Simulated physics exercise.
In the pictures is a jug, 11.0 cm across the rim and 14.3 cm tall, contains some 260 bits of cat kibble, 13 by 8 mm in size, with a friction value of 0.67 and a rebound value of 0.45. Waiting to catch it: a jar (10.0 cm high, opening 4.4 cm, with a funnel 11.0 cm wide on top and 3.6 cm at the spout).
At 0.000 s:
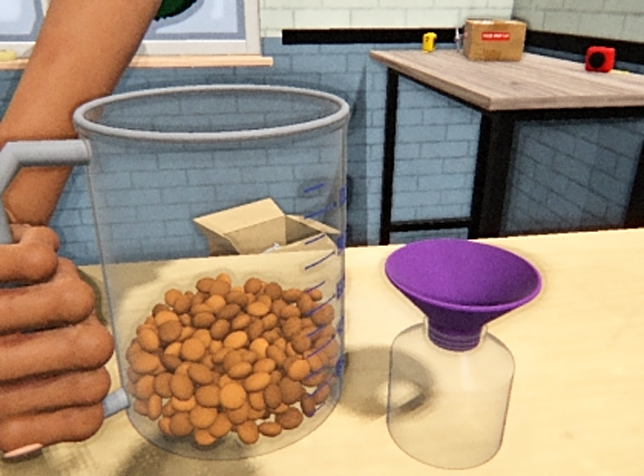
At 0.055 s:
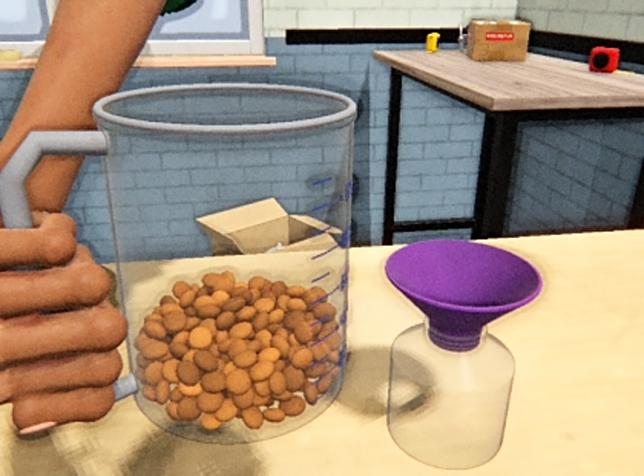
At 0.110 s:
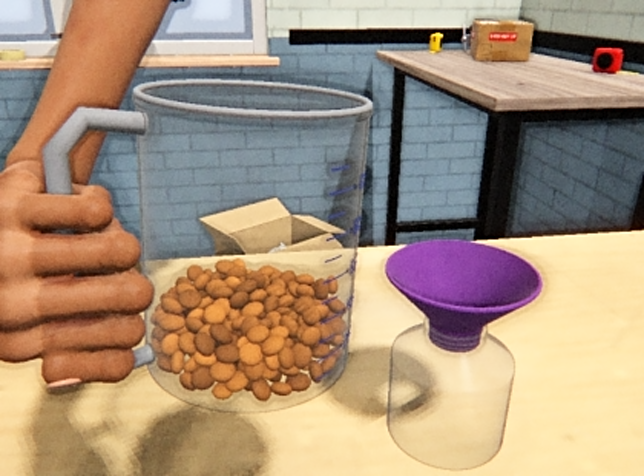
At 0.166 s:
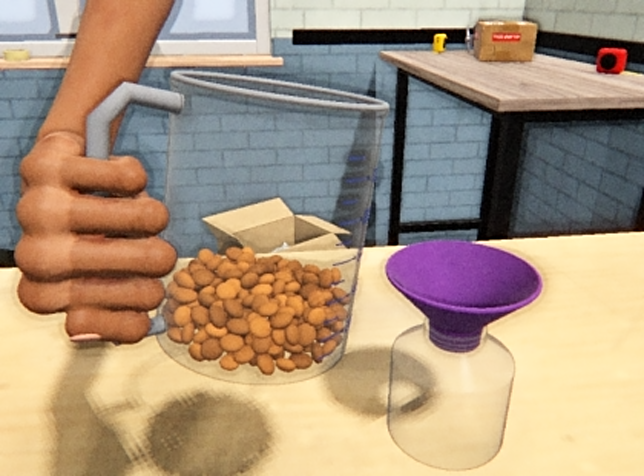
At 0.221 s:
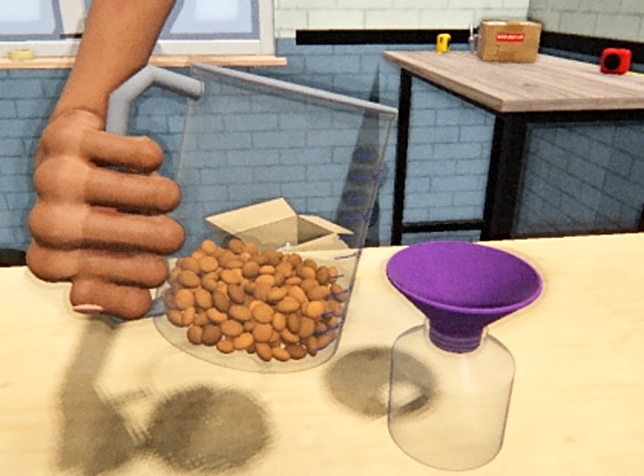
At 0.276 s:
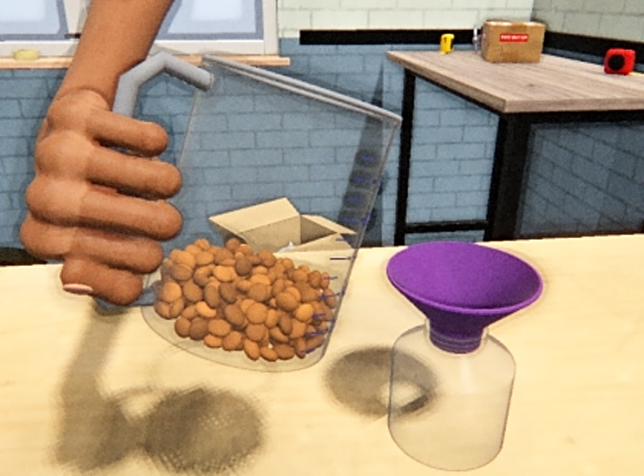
Hand lifting a clear jug of brown kibble off a table, then tilting it rightward beside a purple funnel on a jar.
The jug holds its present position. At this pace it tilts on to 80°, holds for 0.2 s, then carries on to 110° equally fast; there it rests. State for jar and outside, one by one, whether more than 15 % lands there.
Jar: It does not; outside: It does.
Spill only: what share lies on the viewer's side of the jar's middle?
Around 60%.
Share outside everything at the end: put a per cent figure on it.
50 per cent, roughly.
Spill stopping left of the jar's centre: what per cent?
Near 100 per cent of the spill.
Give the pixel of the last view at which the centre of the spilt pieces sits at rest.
I'd say close to (362, 454).
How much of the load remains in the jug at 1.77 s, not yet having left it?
About 100 per cent.
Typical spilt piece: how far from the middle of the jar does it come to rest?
Some 10 centimetres.
After 0.72 s, tilt 62 degrees; jug 100 %; middle of all pieces near (182, 259).
After 1.10 s, tilt 80 degrees; jug 100 %; middle of all pieces near (190, 244).
After 1.44 s, tilt 99 degrees; jug 100 %; middle of all pieces near (181, 215).
After 1.77 s, tilt 110 degrees; jug 100 %; middle of all pieces near (214, 217).
At rest (3.6 s), jug 50 %, funnel 0 %, outside 50 %, jar 0 %.
